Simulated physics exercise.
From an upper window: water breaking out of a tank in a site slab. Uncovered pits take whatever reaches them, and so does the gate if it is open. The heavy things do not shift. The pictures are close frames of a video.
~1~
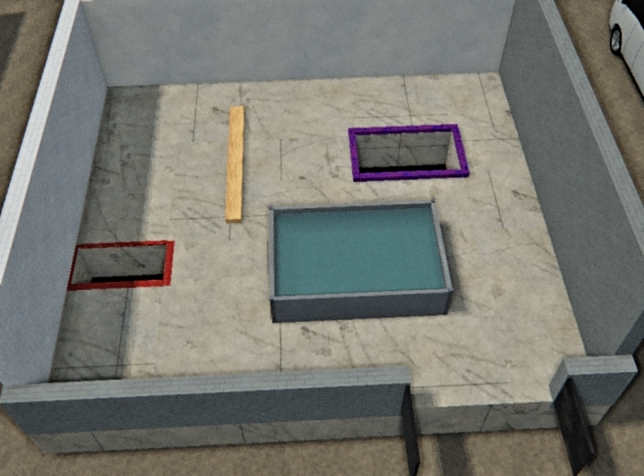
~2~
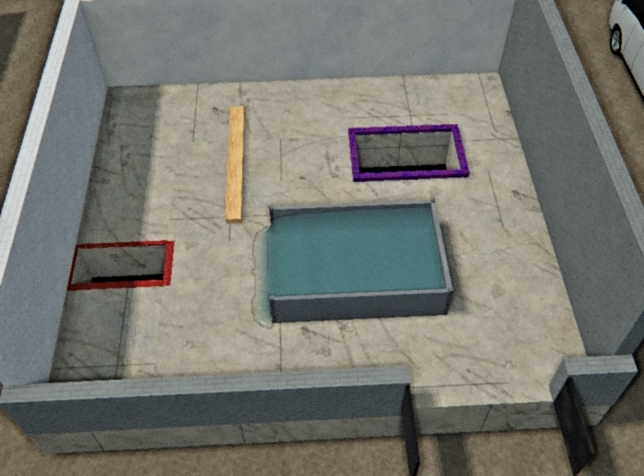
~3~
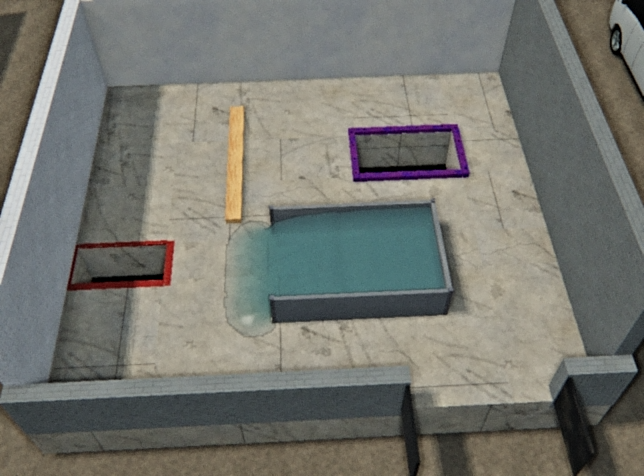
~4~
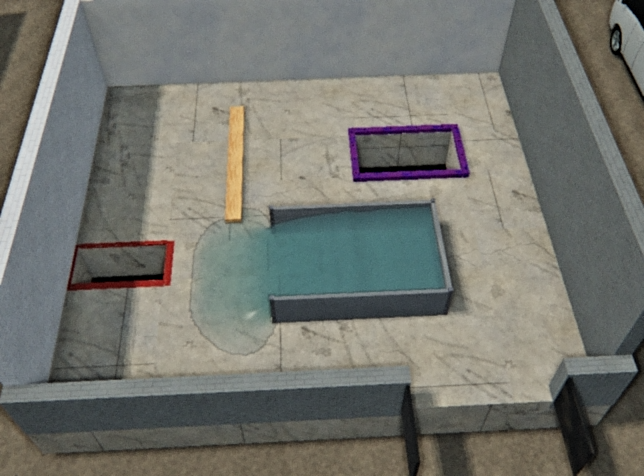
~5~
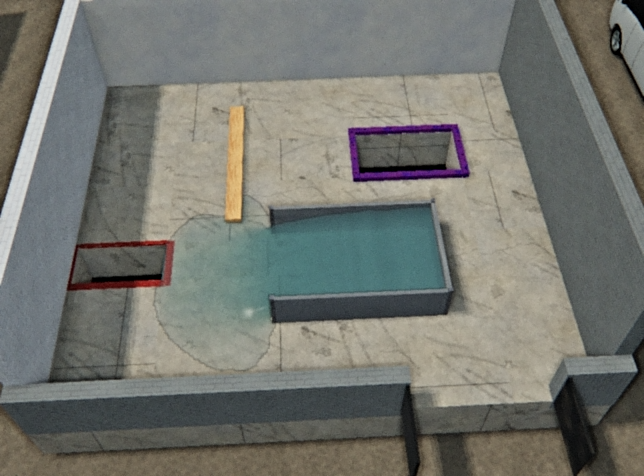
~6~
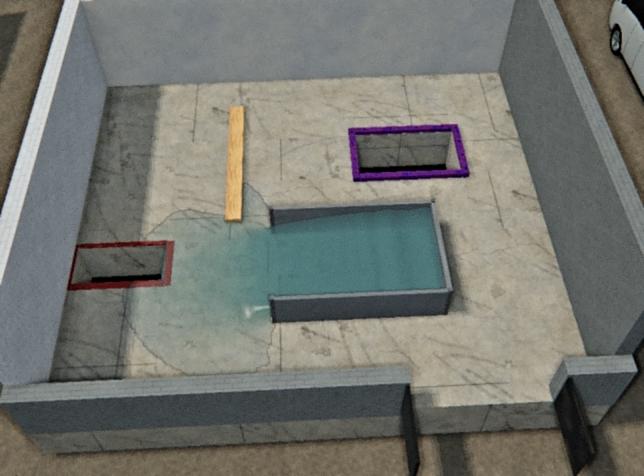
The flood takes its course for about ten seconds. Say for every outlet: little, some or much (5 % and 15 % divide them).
One by one: The gate takes under 5 %; the red pit takes over 15 %; the purple pit takes under 5 %.
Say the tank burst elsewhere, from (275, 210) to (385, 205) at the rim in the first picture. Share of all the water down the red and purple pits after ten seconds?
Roughly, in per cent: Red 10, purple 6.
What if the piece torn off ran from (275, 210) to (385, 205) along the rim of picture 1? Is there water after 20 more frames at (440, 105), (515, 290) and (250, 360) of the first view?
One after the other: Under water, no water, dry.
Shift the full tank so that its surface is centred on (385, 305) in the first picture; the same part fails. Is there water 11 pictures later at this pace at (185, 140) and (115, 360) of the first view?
In that order: No water, flooded.
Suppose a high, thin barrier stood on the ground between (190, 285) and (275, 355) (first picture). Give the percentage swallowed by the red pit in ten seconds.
Per cent: Red 35.
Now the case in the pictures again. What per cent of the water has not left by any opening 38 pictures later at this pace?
Near 58 in a hundred.
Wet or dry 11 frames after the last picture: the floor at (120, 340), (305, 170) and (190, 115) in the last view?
In turn: Awash, no water, not flooded.
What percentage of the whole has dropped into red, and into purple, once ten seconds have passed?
Near 52 and 0 in a hundred.
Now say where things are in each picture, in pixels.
In the first frame, the open tank at (357, 251) is whole and still.
In the second frame, water pours out at (275, 267) and has run to (266, 232).
In the third frame, the front is at (245, 330), out from the gap at (275, 269).
In the fourth frame, the front is at (208, 332), out from the gap at (275, 269).
In the fifth frame, water pours out at (275, 270) and has run to (166, 254).
In the sixth frame, water pours out at (275, 270) and has run to (130, 301).
A moment on, water covers 25 % of the floor; the gate 0 %, the red pit 5 %, the purple pit 0 %.
Next, water covers 30 % of the floor; the gate 0 %, the red pit 12 %, the purple pit 0 %.
Then, water covers 30 % of the floor; the gate 0 %, the red pit 24 %, the purple pit 0 %.
Later, water covers 45 % of the floor; the gate 0 %, the red pit 42 %, the purple pit 0 %.
In the end, water covers 60 % of the floor; the gate 2 %, the red pit 53 %, the purple pit 0 %.
